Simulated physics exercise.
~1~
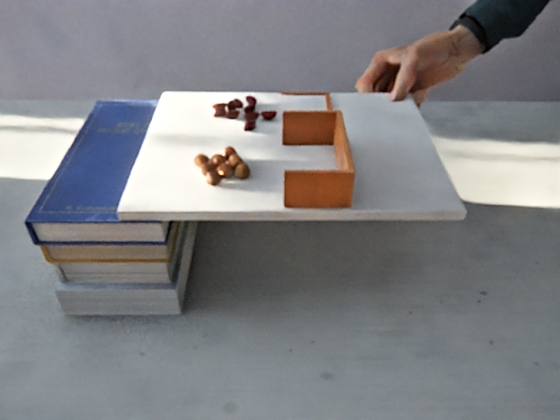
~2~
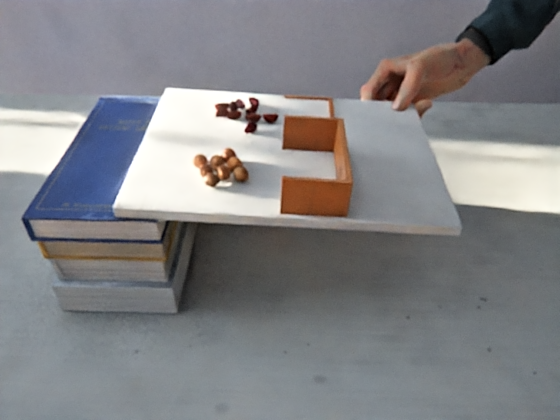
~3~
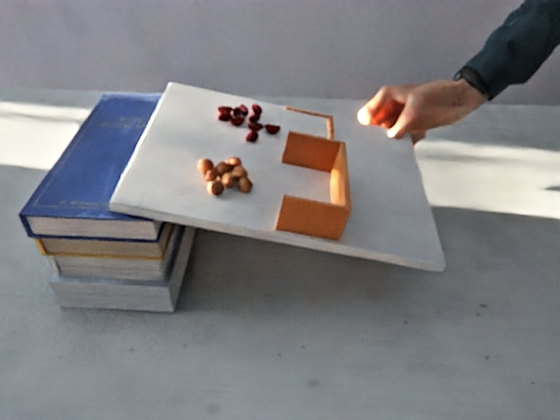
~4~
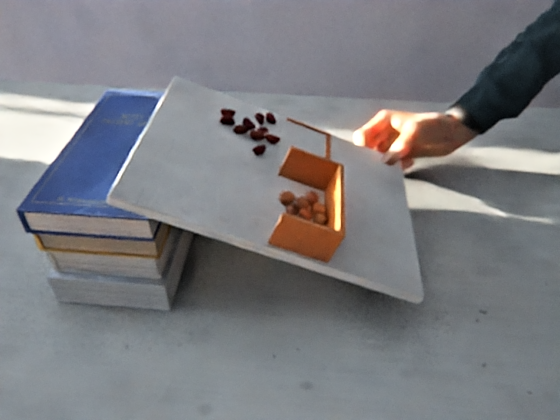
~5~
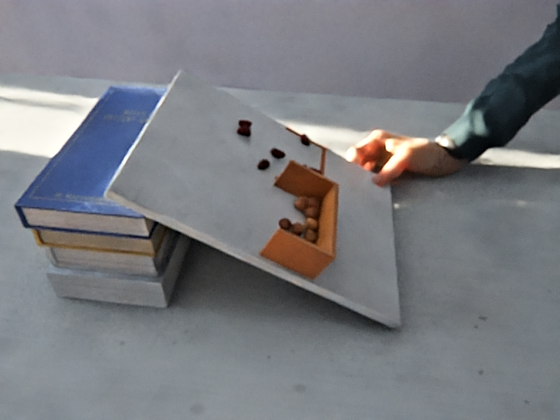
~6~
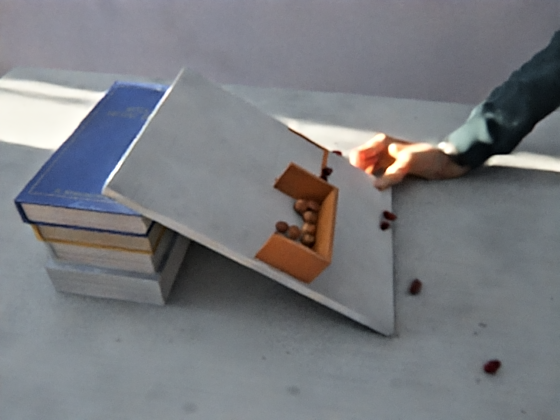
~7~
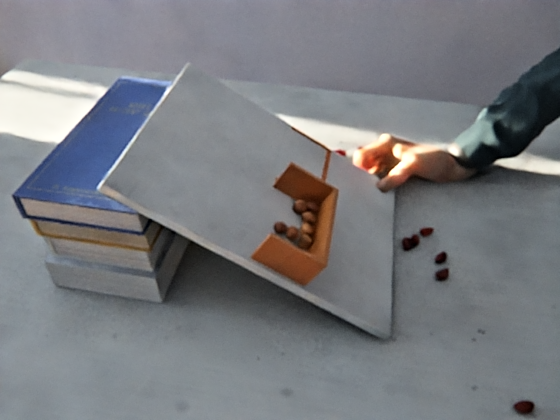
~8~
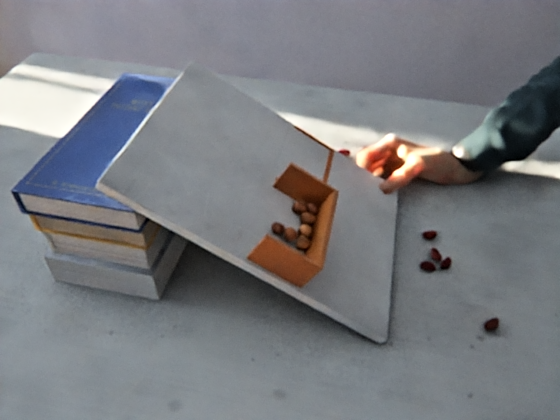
On a grey table, a hand lowers a board; nuts stay caught, dark red pieces slide off.
